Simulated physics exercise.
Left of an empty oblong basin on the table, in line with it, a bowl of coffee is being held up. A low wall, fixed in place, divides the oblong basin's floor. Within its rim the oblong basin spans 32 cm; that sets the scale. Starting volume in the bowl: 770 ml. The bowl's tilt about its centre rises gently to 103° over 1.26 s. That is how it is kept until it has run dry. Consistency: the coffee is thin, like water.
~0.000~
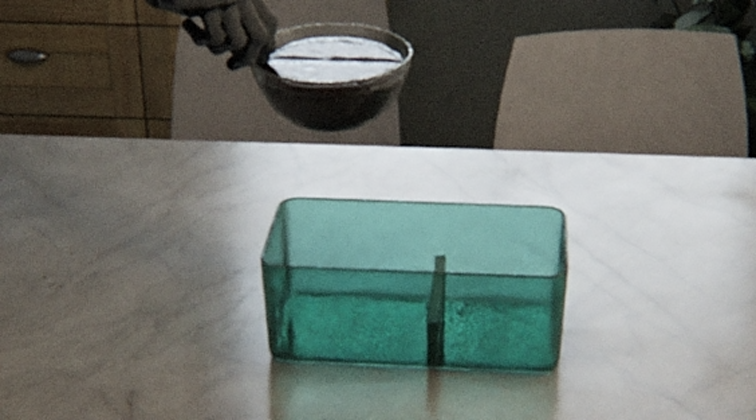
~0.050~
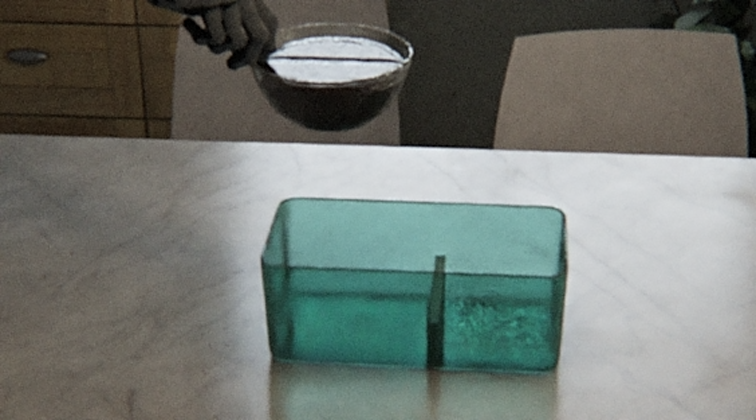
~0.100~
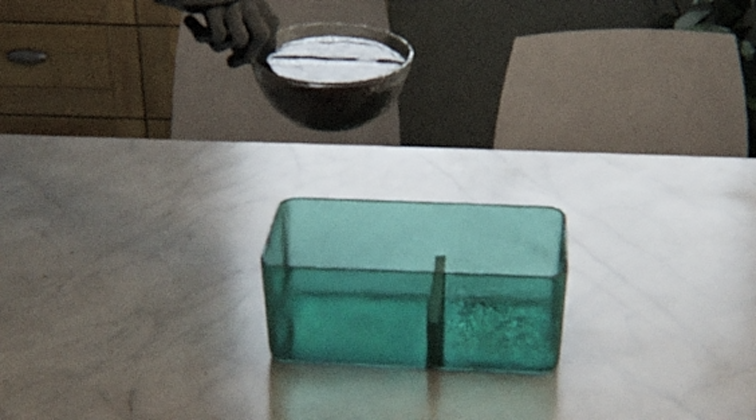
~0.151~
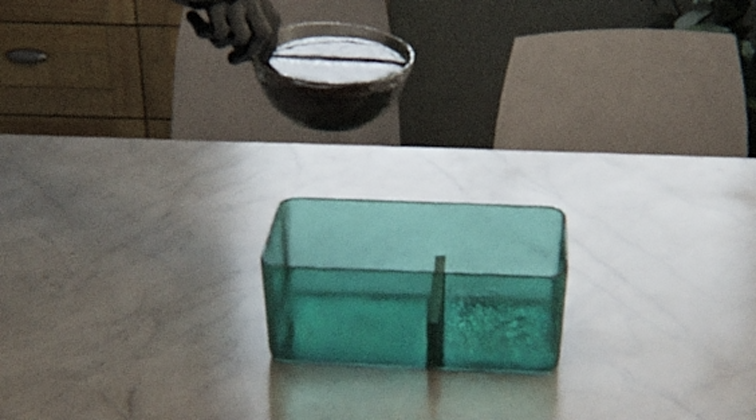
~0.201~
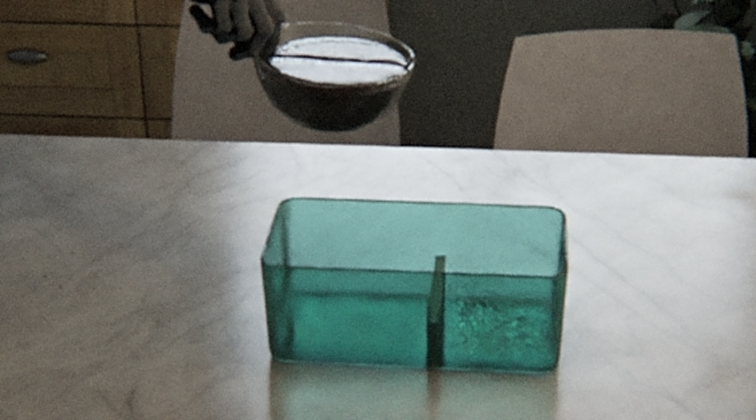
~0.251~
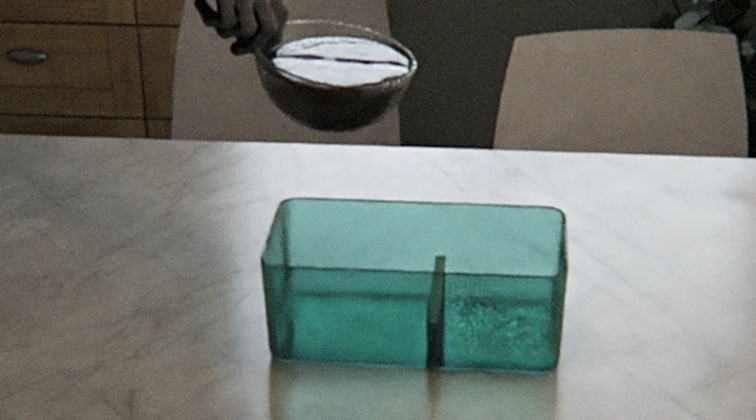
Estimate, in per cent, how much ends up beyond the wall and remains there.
Roughly 84 % ends up beyond the wall.
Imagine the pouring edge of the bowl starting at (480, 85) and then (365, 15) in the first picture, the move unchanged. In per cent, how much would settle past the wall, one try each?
Near 85 in a hundred on the first go and near 65 in a hundred on the second.
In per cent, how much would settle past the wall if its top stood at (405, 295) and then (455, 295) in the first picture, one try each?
95 % and 75 %.
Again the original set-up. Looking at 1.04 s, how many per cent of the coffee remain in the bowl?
Close to 2 percent of the total.
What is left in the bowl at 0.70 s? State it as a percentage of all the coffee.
About 42 per cent.
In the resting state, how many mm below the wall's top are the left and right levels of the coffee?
I'd say some 50 mm on the left and some 20 mm on the right.
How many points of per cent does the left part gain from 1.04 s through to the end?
About 7 percent.
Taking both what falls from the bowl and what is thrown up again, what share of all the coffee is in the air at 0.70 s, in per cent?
My guess is roughly 38 %.
By 0.70 s the tilt is 61° and 42 per cent is still to pour, 1 is left of the wall and 17 right of it.
By 1.04 s the tilt is 95° and 2 per cent is still to pour, 8 is left of the wall and 82 right of it.
By 1.38 s the tilt is 103° and 0 per cent is still to pour, 15 is left of the wall and 84 right of it.
By 1.76 s the tilt is 103° and 0 per cent is still to pour, 15 is left of the wall and 84 right of it.
At rest 15 per cent lies left of the wall, 84 right of it and 1 outside.
